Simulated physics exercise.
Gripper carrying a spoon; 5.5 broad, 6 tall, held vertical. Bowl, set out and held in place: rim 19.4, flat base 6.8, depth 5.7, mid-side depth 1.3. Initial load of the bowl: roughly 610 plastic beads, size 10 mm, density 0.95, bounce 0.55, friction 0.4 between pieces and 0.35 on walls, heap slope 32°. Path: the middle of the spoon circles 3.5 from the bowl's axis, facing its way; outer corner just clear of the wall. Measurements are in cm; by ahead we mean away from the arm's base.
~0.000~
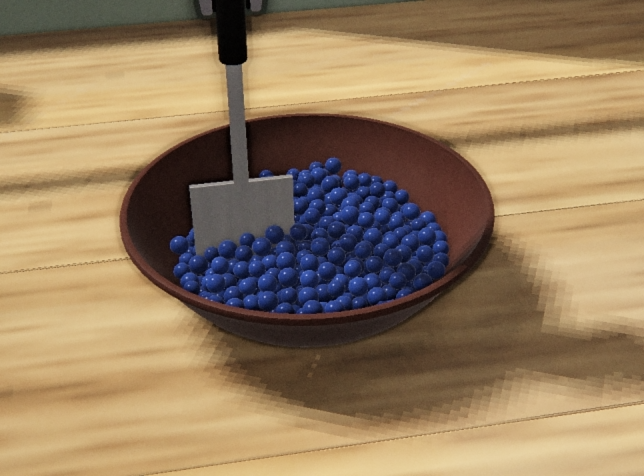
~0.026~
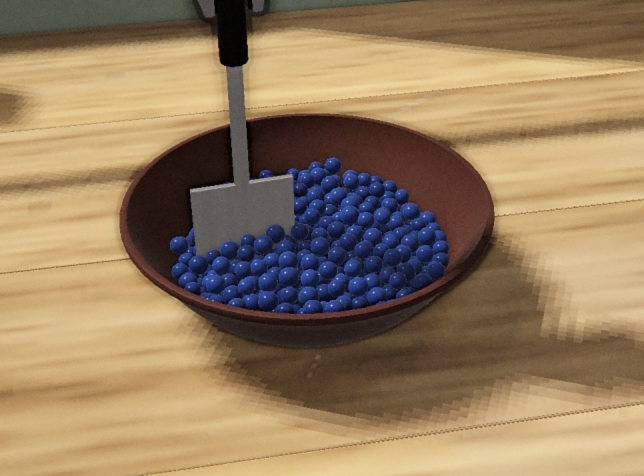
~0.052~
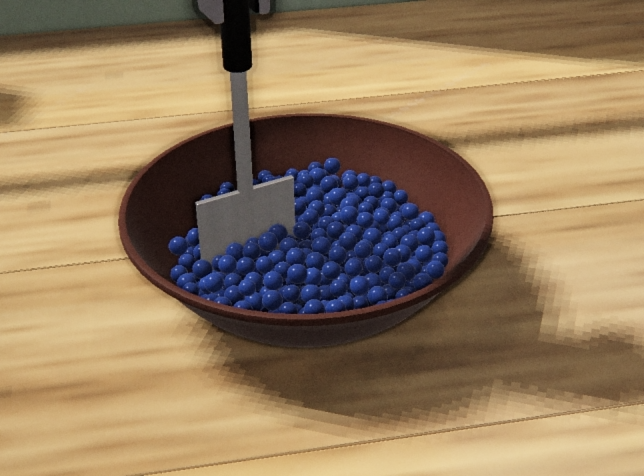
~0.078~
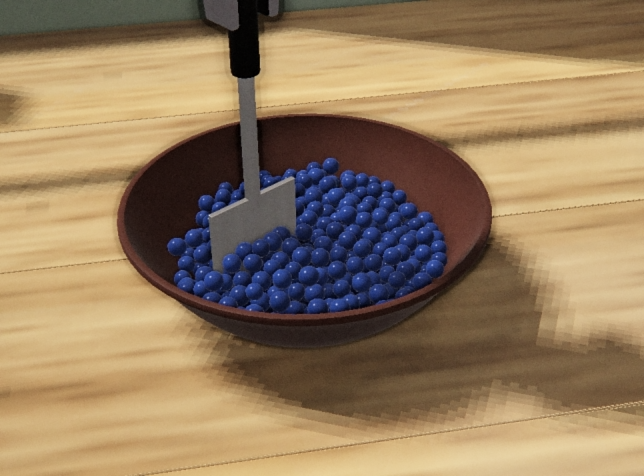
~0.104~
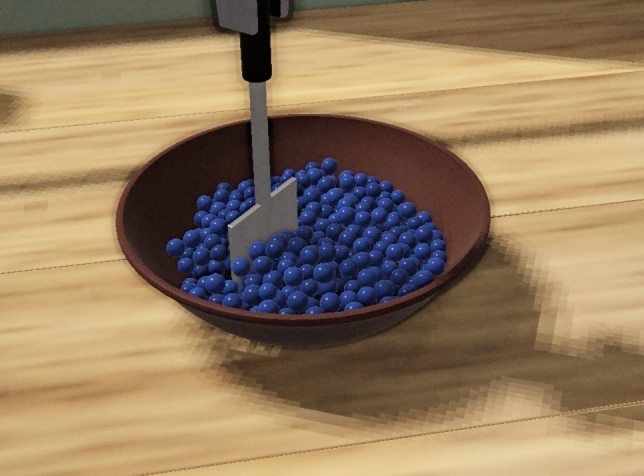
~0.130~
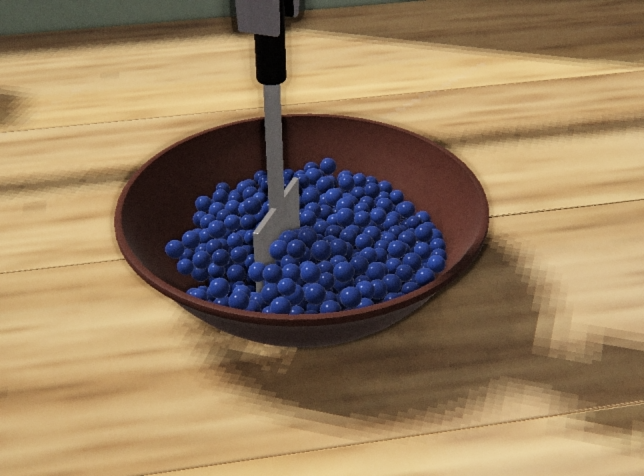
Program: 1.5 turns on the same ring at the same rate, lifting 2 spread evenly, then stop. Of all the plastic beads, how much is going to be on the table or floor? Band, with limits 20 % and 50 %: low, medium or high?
Low.
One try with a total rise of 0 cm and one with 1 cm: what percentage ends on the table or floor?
Roughly 20 percent, then roughly 15 percent.
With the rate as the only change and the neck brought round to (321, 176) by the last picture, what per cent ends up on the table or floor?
Some 30 %.
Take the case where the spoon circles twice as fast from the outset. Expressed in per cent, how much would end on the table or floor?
I'd expect about 40 %.
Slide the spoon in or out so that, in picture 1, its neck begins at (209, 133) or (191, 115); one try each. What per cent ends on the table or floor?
10 and 0 per cent.
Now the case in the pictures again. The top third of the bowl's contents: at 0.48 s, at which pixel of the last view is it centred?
Centre estimate: Approx. (295, 161) px.
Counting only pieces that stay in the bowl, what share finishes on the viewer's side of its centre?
Close to 50 in a hundred.
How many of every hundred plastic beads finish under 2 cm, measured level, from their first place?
That comes to some 15 per cent.
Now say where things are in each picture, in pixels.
In the first picture, spoon neck at (240, 156), 0° round; upper third of the load around (313, 233), from x 180 to 440, top at y 165; 606 in the bowl.
In the second picture, spoon neck at (240, 158), 5° round; upper third of the load around (313, 234), from x 180 to 440, top at y 165.
In the third picture, spoon neck at (244, 165), 17° round; upper third of the load around (307, 237), from x 180 to 440, top at y 165.
In the fourth picture, spoon neck at (251, 171), 31° round; upper third of the load around (308, 246), from x 175 to 440, top at y 165.
In the fifth picture, spoon neck at (262, 176), 45° round; upper third of the load around (312, 252), from x 175 to 440, top at y 165.
In the sixth picture, spoon neck at (276, 179), 59° round; upper third of the load around (322, 255), from x 175 to 440, top at y 165; 606 in the bowl.
After 0.48 s, 247° round, highest piece 9 above the table; 571 in the bowl, 23 on the table or floor, 12 in flight or on the tool.
After 0.83 s, 75° round, highest piece 7 above the table; 553 in the bowl, 51 on the table or floor, 2 in flight or on the tool.
After 1.20 s, 180° round, highest piece 5 above the table; 551 in the bowl, 55 on the table or floor.
After 1.90 s, 180° round, highest piece 5 above the table; 551 in the bowl, 55 on the table or floor.
At rest, 551 in the bowl, 55 on the table or floor. That is 9 % on the table or floor.
